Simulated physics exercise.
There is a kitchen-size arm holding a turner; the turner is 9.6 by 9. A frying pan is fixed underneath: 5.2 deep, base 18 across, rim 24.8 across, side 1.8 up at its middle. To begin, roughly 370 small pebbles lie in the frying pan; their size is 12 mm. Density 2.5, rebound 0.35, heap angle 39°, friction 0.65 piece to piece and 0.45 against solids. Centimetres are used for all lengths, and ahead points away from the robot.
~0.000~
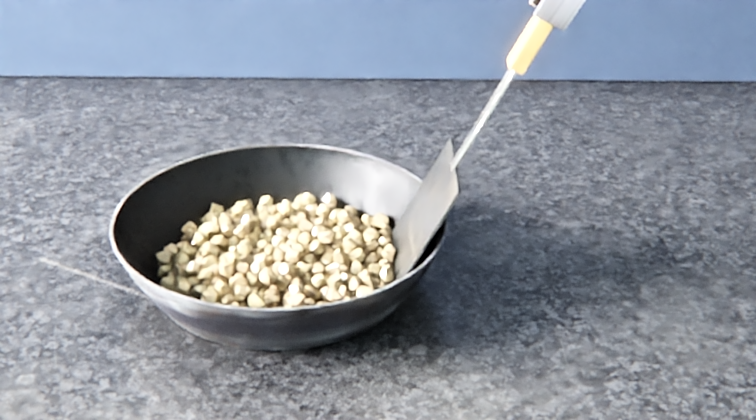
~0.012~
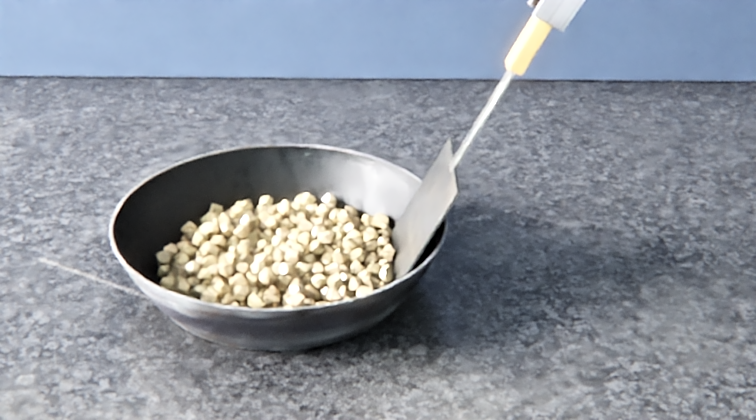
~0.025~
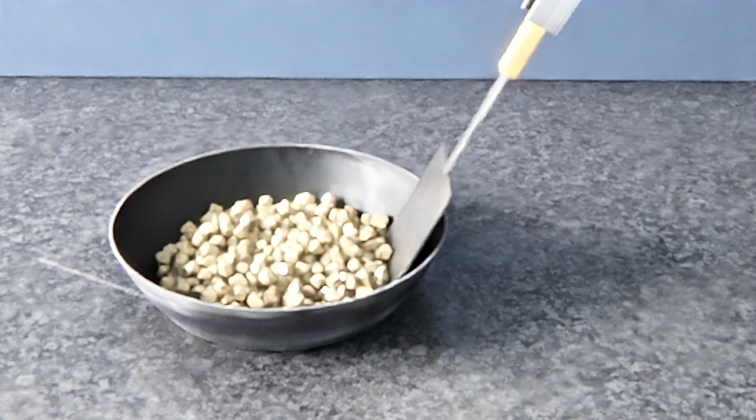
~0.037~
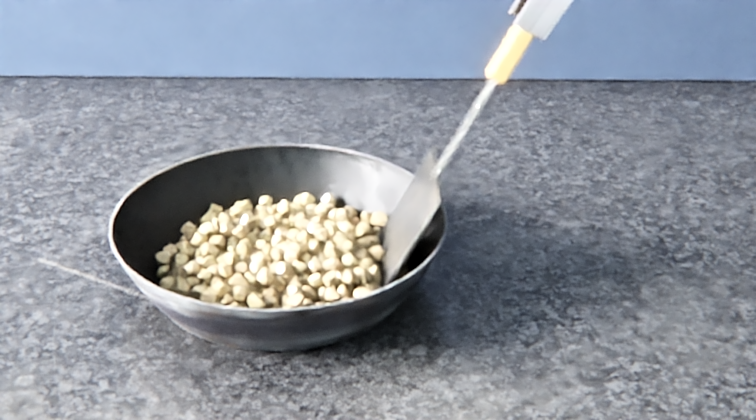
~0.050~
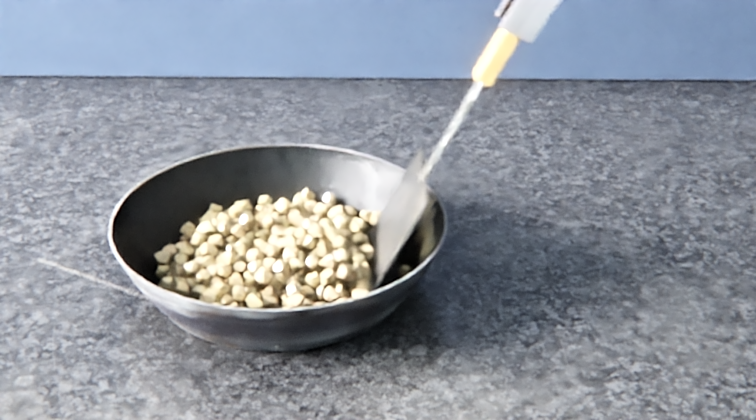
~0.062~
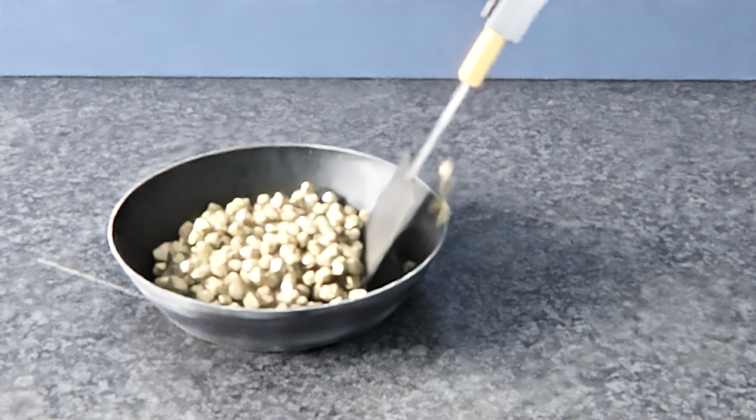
At the start, a dark frying pan of small pale pebbles sits on a speckled grey surface, with a metal turner resting inside its right edge. The turner barely moves at first, then slides a short way left, pushing the nearby pebbles inward and heaping them slightly.
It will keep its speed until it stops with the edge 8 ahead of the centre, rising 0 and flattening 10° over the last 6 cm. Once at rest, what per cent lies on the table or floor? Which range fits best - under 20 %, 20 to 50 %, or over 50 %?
The range that fits: Under 20 %.
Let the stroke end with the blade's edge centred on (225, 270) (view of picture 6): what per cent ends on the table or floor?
Something near 0 in a hundred.
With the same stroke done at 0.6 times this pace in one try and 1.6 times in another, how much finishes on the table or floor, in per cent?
I'd expect close to 15 and then close to 35 percent.
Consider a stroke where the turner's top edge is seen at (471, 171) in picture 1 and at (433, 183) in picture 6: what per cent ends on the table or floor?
Around 5 per cent finishes there.
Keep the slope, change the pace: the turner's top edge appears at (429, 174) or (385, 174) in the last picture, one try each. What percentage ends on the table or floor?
That comes to about 10 and about 35 percent, in that order.
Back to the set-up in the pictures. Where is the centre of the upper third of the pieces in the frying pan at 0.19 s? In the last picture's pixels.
Roughly pixel (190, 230).
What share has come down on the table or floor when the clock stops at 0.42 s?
Roughly 10 percent.
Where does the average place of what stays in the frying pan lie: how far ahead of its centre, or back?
Roughly 5.0 cm ahead of the centre.
After 0.13 s, sloping 63°, highest piece 21 above the table; 370 in the frying pan, 4 on the blade or in flight.
After 0.19 s, sloping 60°, highest piece 30 above the table; 370 in the frying pan, 4 on the blade or in flight.
After 0.42 s, sloping 53°, highest piece 29 above the table; 329 in the frying pan, 35 on the table or floor, 10 on the blade or in flight.
After 1.47 s, sloping 53°, highest piece 6 above the table; 328 in the frying pan, 46 on the table or floor.
In the end, 328 in the frying pan, 46 on the table or floor. That is 12 % on the table or floor.
